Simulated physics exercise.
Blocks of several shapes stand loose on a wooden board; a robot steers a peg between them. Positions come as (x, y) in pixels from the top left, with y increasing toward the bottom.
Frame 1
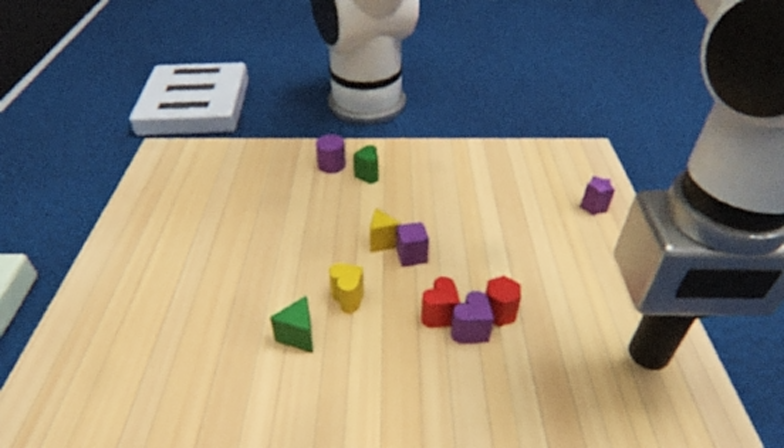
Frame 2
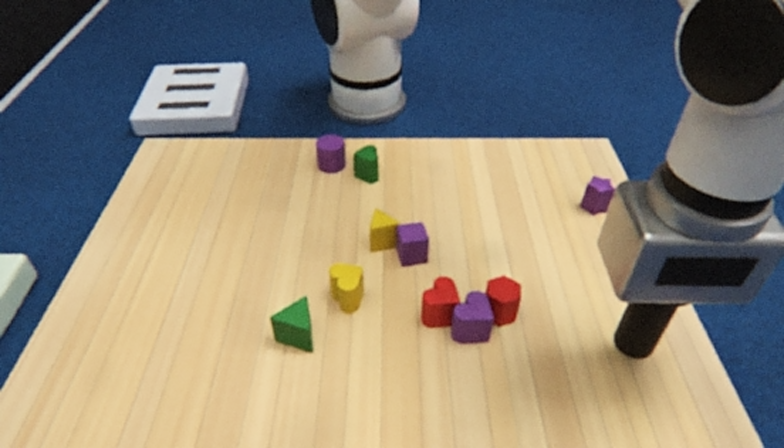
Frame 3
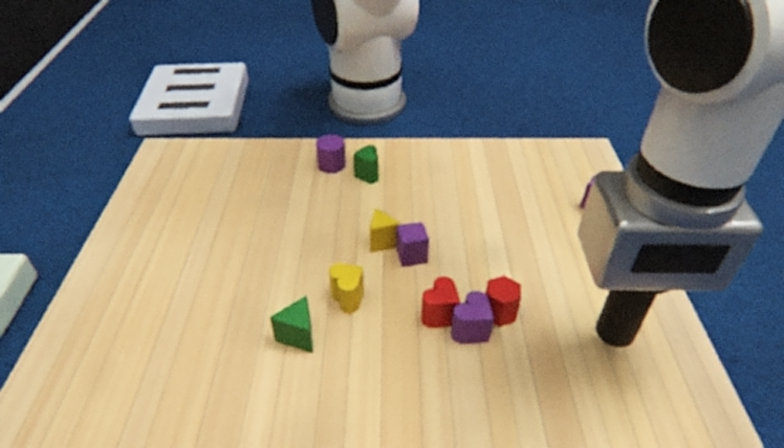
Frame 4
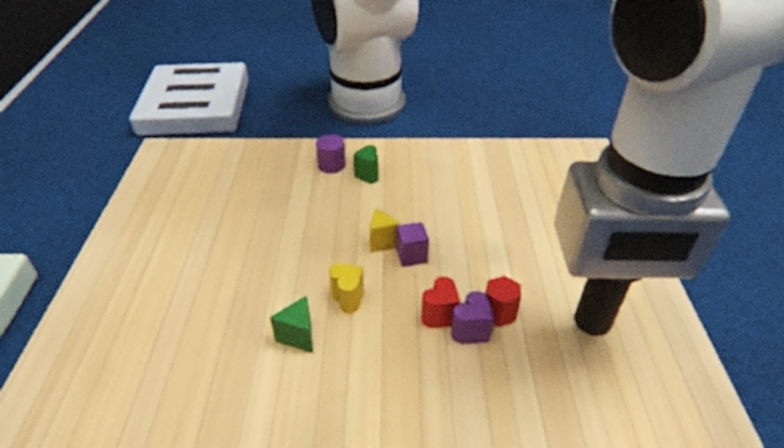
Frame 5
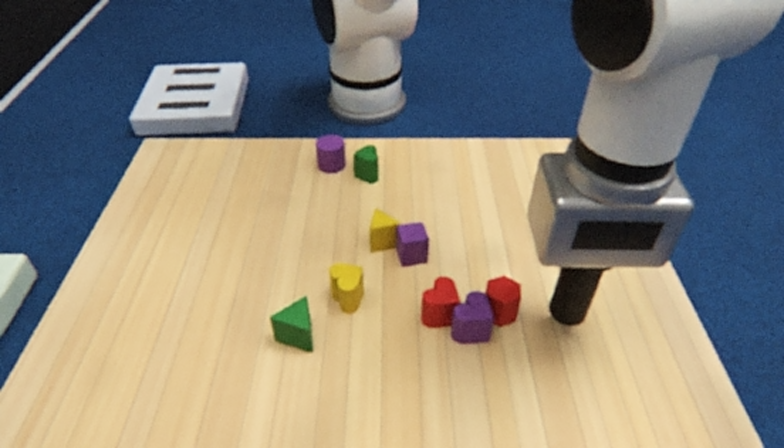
Robot arm moving a dark peg leftward and slightly away over a wooden board, the red, purple, yellow and green blocks staying still.
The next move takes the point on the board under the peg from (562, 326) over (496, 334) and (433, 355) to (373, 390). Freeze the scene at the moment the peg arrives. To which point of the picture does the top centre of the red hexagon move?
Close to (481, 284).
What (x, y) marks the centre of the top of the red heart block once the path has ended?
Expect it around (414, 286).
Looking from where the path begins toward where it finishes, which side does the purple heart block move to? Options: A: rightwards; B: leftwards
The correct letter is A.
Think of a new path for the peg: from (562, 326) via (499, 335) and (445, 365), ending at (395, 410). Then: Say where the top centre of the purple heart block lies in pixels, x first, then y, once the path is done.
It ends at (429, 313).
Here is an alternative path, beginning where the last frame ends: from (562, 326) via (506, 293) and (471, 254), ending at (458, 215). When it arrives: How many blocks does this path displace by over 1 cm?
Expect one.
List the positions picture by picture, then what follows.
The first frame shows tip of the peg (648, 354), middles of tops, green triangular piece (295, 313), red heart block (442, 291), purple heart block (475, 306), red hexagon (505, 288).
The second frame shows peg (633, 343), nothing pushed.
The third frame shows peg (615, 332), nothing pushed.
The fourth frame shows peg (593, 321), nothing pushed.
The fifth frame shows peg (567, 312), green triangular piece (295, 313), red heart block (442, 291), purple heart block (475, 306), red hexagon (505, 288).
On the path given first. One third of the way, peg (498, 319); red heart block (431, 289), turned 15° clockwise; purple heart block (459, 306), turned 20° anticlockwise; red hexagon (484, 284), turned 65° clockwise.
Two thirds of the way, peg (434, 340); red heart block (414, 286), turned 65° clockwise; purple heart block (404, 310), turned 75° clockwise; red hexagon (481, 284), turned 80° clockwise.
At the end, peg (372, 376); green triangular piece unmoved; red heart block (414, 286), turned 65° clockwise; purple heart block (398, 310), turned 90° clockwise; red hexagon (481, 284), turned 80° clockwise.
